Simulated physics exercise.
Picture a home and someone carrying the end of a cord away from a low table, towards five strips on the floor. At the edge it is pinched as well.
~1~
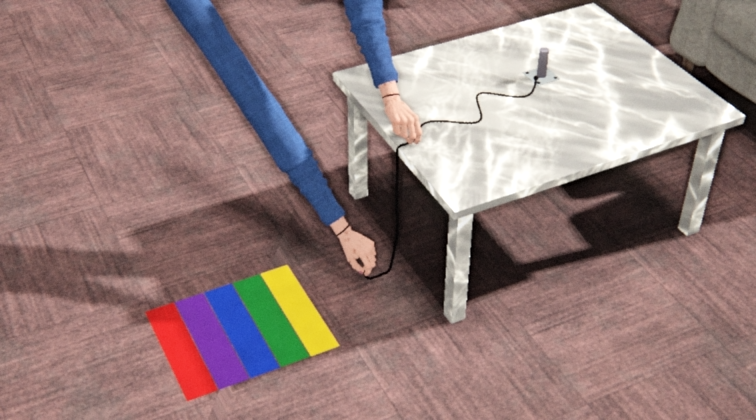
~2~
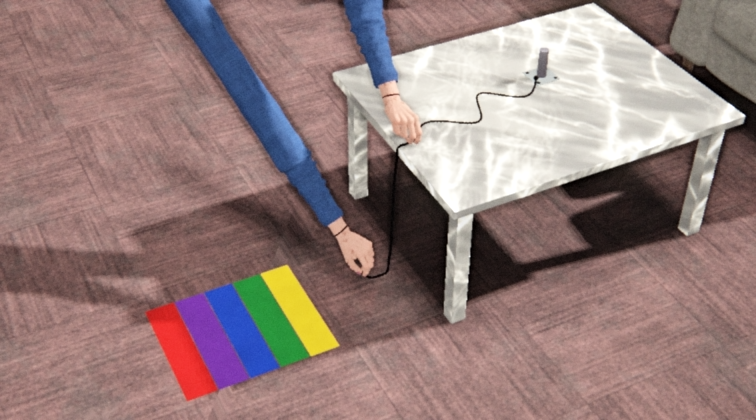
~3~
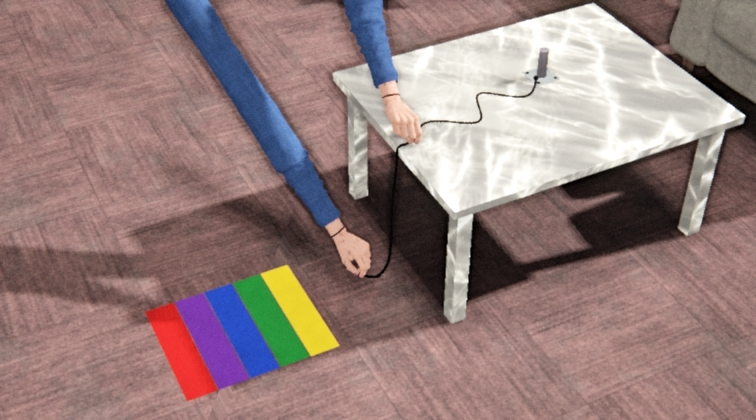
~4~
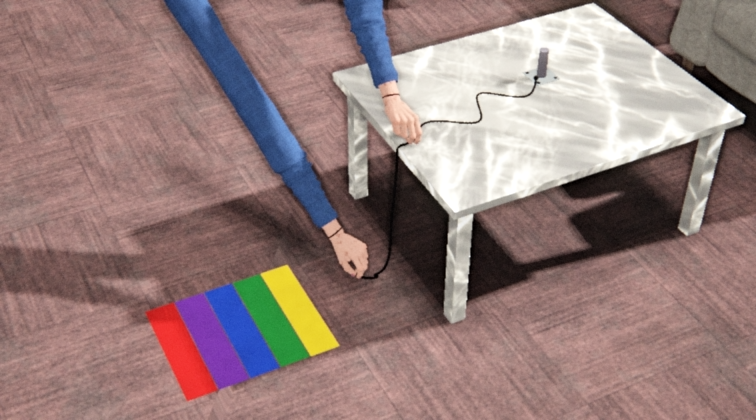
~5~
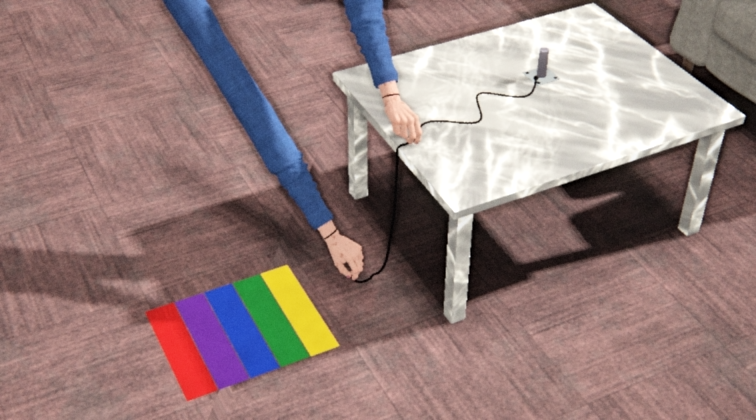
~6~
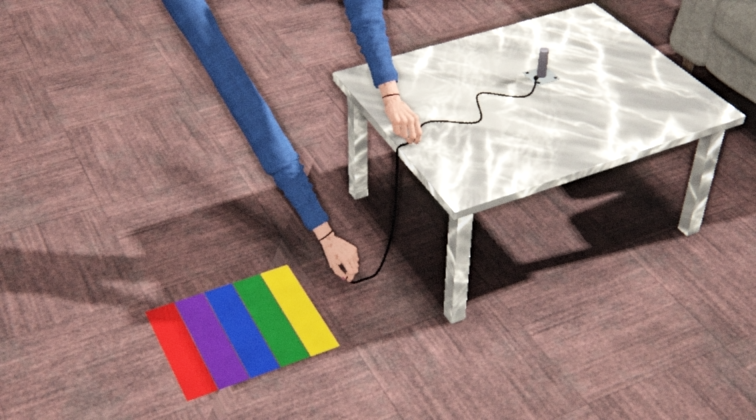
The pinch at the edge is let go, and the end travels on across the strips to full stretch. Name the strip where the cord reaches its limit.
Purple.
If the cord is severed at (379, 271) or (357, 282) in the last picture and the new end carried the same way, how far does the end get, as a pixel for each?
Roughly (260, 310), (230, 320).
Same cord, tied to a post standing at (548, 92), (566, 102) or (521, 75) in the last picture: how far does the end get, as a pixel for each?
In order, the pixels are (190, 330), (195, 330) and (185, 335).
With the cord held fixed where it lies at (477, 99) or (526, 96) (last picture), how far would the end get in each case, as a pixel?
First try near (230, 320), second near (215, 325).
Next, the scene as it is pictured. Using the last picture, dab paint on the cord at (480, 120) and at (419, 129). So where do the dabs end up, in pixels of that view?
First point (434, 122), second point (379, 154).
Early on, end near (255, 310); over green.
Midway, end near (224, 320); over blue.
At the end of the slack, end near (205, 327); over purple. It gets as far as the purple strip.
